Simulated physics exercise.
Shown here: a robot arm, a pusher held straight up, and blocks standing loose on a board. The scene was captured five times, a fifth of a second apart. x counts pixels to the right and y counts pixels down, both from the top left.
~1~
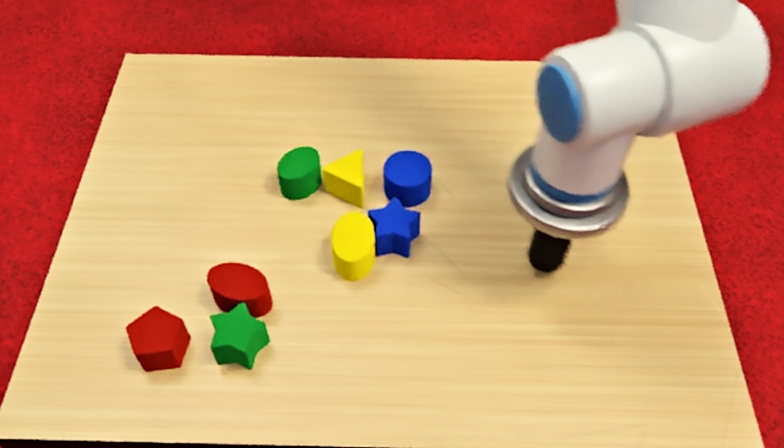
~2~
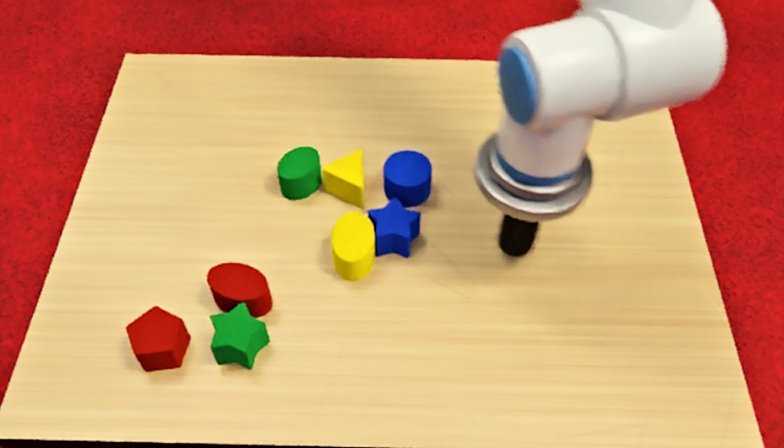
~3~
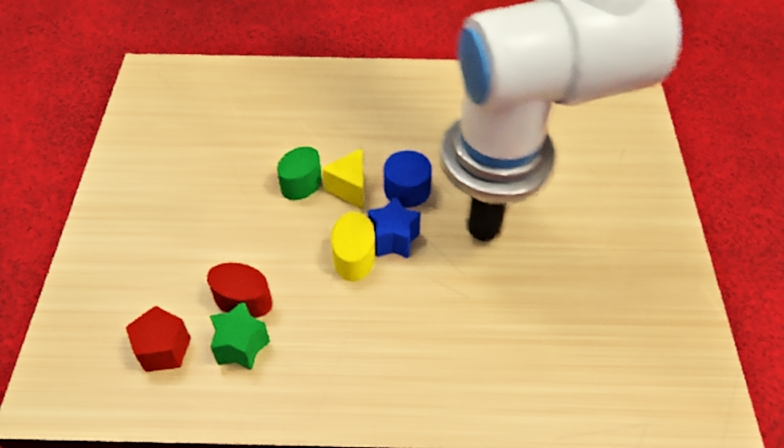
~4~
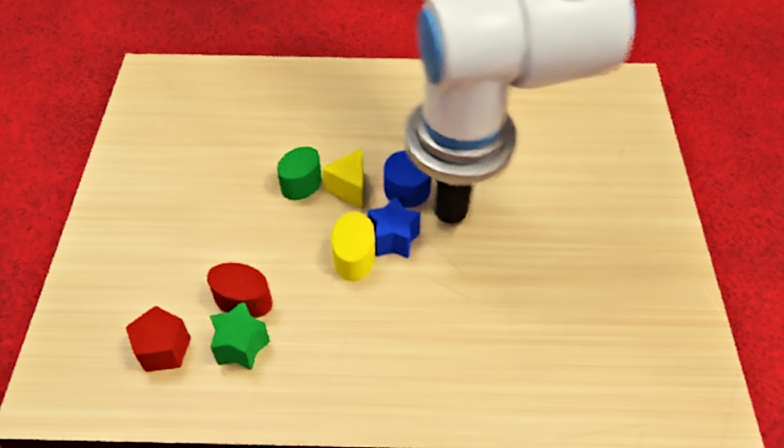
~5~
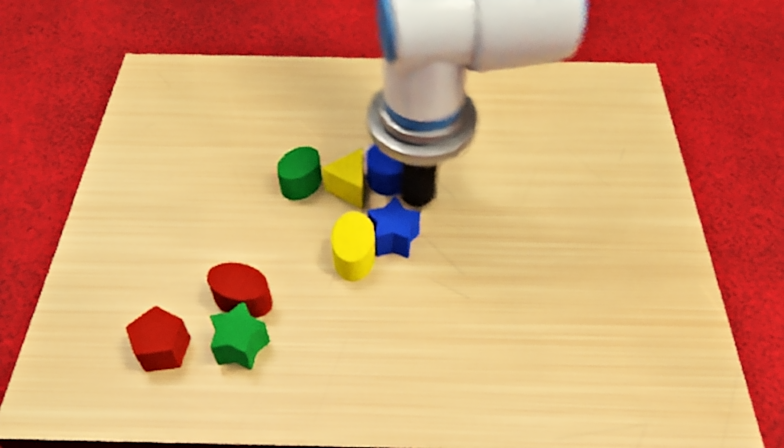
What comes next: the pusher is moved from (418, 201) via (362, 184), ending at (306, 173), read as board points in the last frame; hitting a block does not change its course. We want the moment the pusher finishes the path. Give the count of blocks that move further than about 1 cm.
Three or more blocks.
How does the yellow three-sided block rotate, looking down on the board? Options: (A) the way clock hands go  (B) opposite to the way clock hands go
The correct letter is B.
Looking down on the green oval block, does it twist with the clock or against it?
Viewed from the top, it goes clockwise.
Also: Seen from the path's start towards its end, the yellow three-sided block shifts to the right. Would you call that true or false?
The statement is incorrect.
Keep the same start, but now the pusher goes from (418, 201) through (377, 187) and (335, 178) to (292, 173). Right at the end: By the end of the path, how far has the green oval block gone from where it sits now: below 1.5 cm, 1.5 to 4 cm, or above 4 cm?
Range: Over 4 cm.
On the path given first. One third of the way, pusher at (381, 182); yellow three-sided block at (343, 166), turned 25° anticlockwise; blue circular block at (367, 138).
Two thirds of the way, pusher at (342, 174); green oval block at (284, 161), turned 15° clockwise; yellow three-sided block at (315, 174), turned 30° anticlockwise; blue circular block at (357, 130).
At the end, pusher at (305, 167); green oval block at (262, 162), turned 30° clockwise; yellow three-sided block at (298, 180), turned 55° anticlockwise; blue circular block at (357, 130); blue star-shaped block still.
